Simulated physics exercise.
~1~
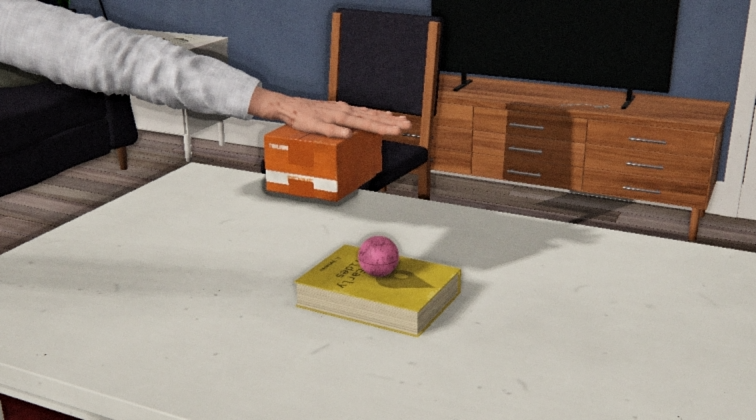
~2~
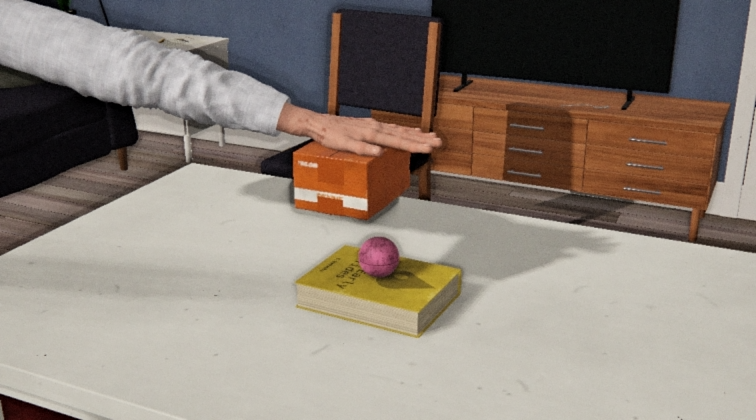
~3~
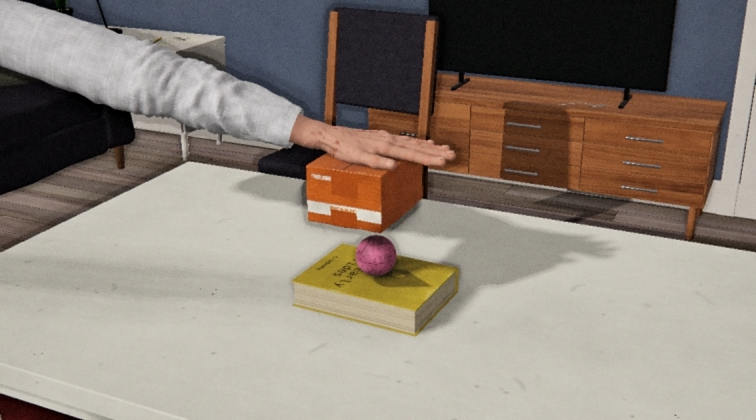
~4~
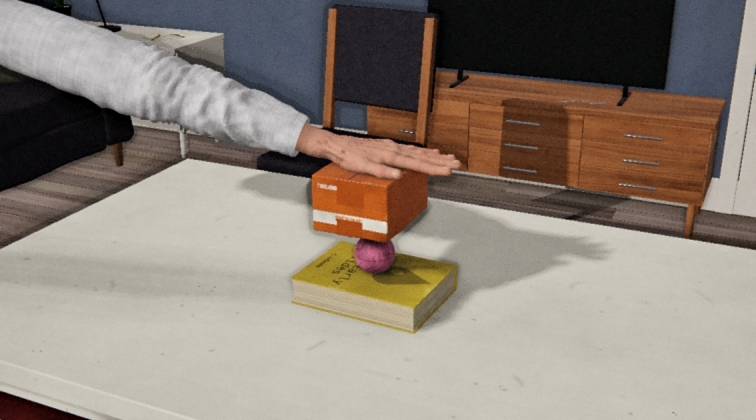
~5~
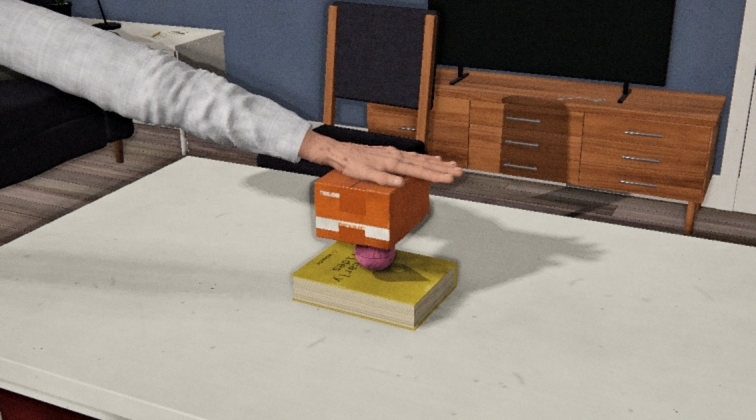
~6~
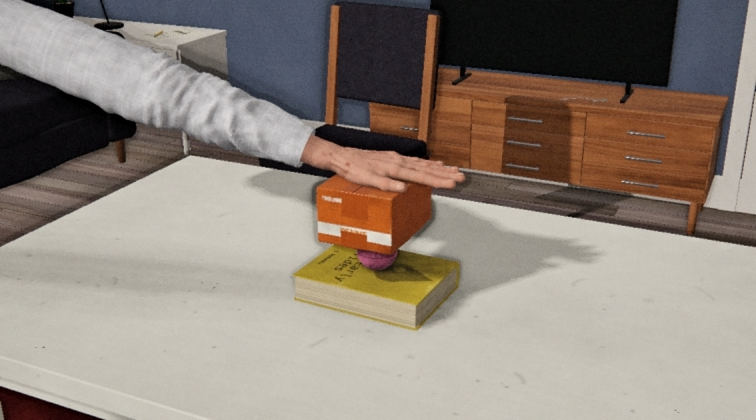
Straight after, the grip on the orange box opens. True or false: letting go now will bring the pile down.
True.
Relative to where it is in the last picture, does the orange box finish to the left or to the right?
As we see it, to our left.
Then, 0.80 s later than the last frame, orange box now fallen.
Then, 1.00 s later than the last frame, things are still on the move.
When it is over, fallen, orange box; the other 2 as before. End places, in pixels of the last picture, orange box near (245, 241). The pile comes apart.
